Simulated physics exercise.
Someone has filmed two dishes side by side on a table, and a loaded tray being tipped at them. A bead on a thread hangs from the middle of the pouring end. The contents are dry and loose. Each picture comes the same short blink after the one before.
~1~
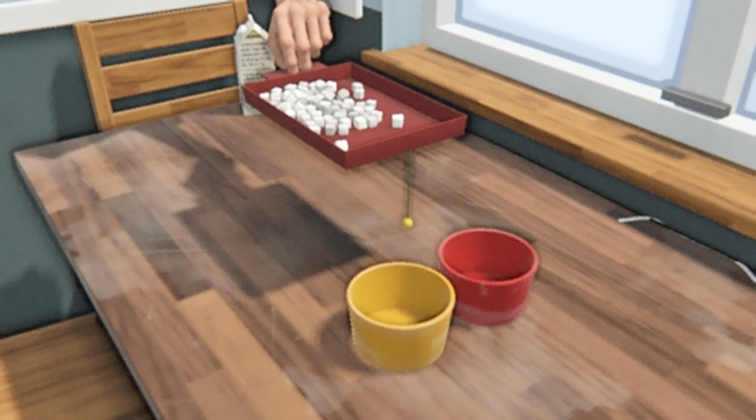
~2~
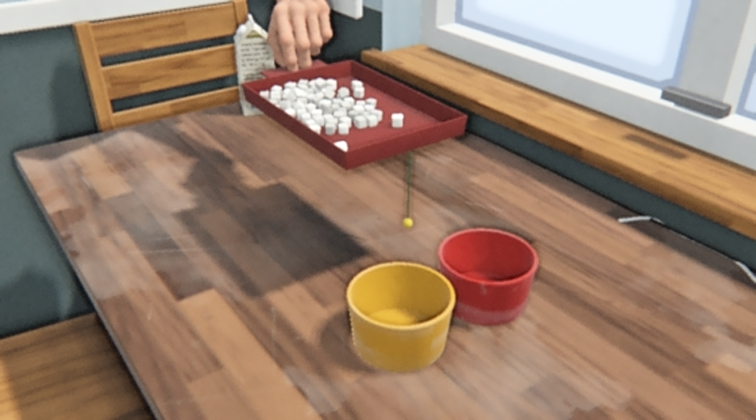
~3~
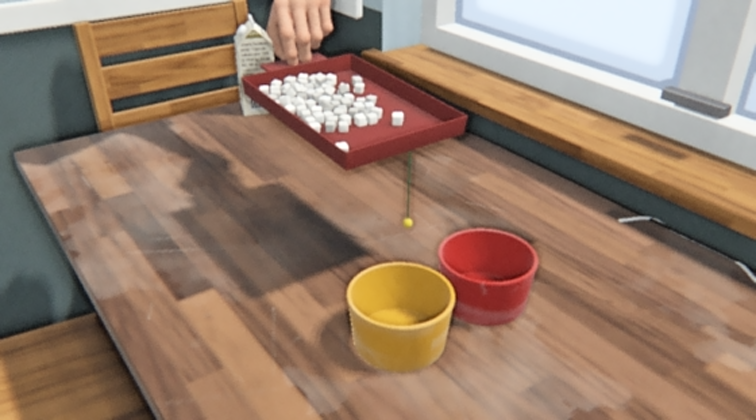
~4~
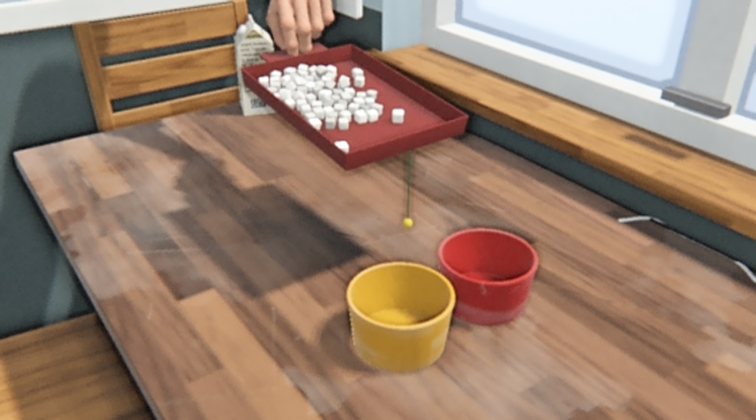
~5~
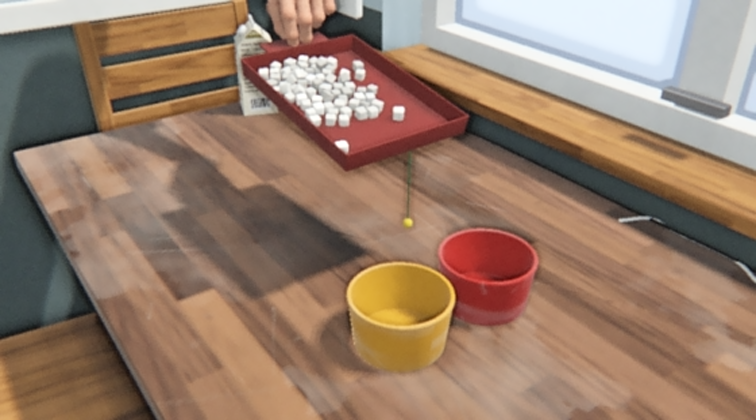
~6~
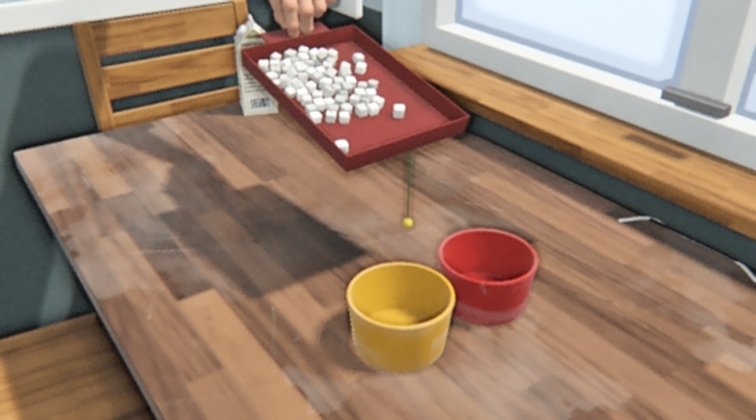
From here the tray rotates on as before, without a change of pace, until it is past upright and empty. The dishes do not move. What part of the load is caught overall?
They take the larger part between them.
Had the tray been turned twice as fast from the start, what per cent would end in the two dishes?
Some 70 per cent.
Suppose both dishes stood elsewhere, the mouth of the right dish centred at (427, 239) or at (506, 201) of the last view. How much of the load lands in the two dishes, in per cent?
First some 40, then 0 per cent.
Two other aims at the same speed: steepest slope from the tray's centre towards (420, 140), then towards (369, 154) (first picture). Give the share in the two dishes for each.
In turn 60 and 30 in a hundred.
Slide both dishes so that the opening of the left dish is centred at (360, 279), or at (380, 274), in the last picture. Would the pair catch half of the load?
One: More than half. Two: The larger part.
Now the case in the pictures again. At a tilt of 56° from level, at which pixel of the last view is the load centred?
Near (378, 127).
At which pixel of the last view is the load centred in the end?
Around (410, 326).
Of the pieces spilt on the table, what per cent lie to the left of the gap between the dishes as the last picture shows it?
Close to 90 per cent.
Just after the last frame, tray tipped steeply; almost all on the tray; just a few in the air.
A moment on, tray tipped right over; the larger part on the tray; about a tenth in the left dish; just a few in the right dish; just a few outside both; just a few in the air.
Further on, tray tipped past a quarter turn; roughly half in the left dish; roughly a quarter in the right dish; roughly a quarter outside both.
When it is over, tray tipped past a quarter turn; roughly half in the left dish; roughly a quarter in the right dish; roughly a quarter outside both.
